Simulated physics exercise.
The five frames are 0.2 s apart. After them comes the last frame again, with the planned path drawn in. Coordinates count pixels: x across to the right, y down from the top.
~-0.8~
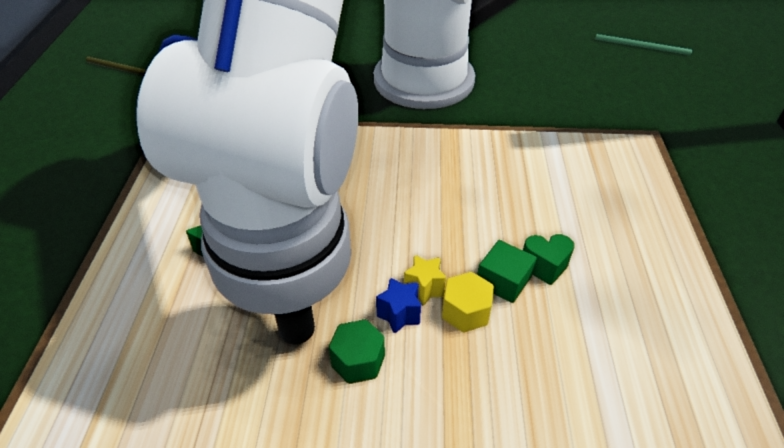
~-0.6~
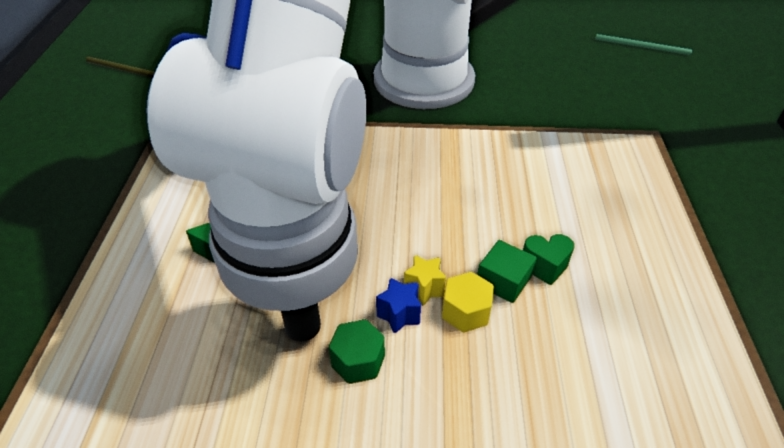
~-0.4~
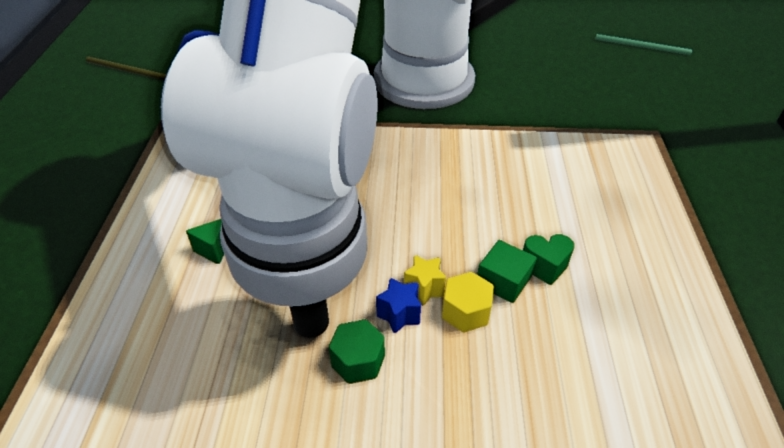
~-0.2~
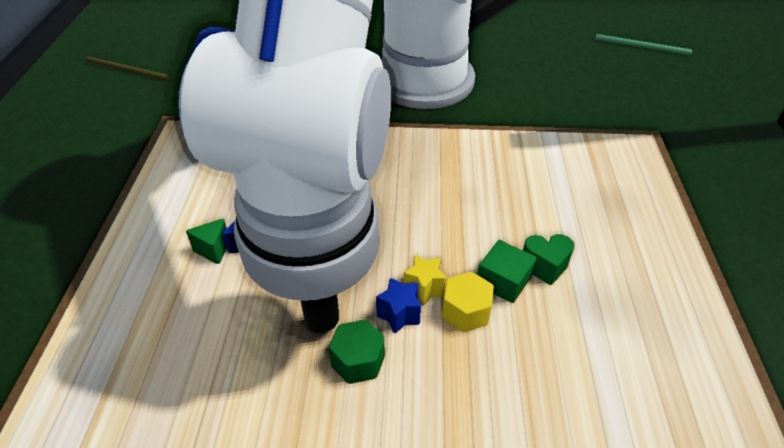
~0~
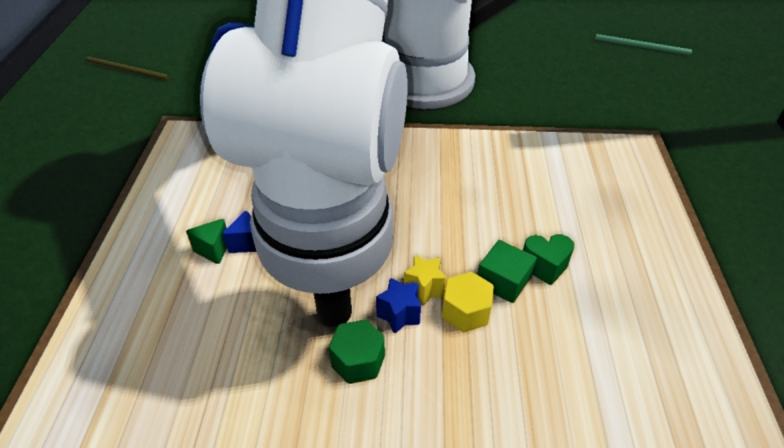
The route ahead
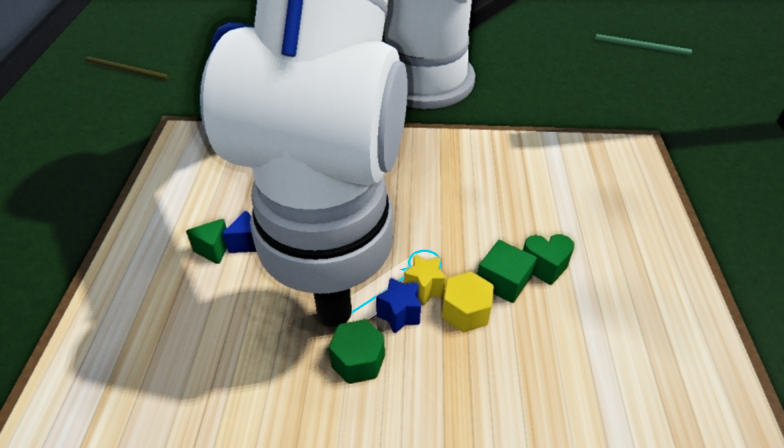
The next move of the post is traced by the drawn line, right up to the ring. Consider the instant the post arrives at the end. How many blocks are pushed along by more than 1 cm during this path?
Once the path ends, one block will have shifted.
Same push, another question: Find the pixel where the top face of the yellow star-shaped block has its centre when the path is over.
The centre of its top will be at (449, 260).
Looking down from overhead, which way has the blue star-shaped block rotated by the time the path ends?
From overhead, the rotation is clockwise.
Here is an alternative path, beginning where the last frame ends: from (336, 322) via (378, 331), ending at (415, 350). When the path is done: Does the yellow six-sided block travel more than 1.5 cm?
Short answer: No.
Path on the board, straight from (336, 322) to (425, 263).
On the path given first. One third of the way, post (368, 292); nothing pushed yet.
Two thirds of the way, post (398, 272); blue star-shaped block (406, 293), turned 30° clockwise; yellow star-shaped block (430, 269).
At the end, post (426, 253); green six-sided block in place; blue star-shaped block (406, 293), turned 30° clockwise; yellow star-shaped block (449, 260), turned 20° clockwise.
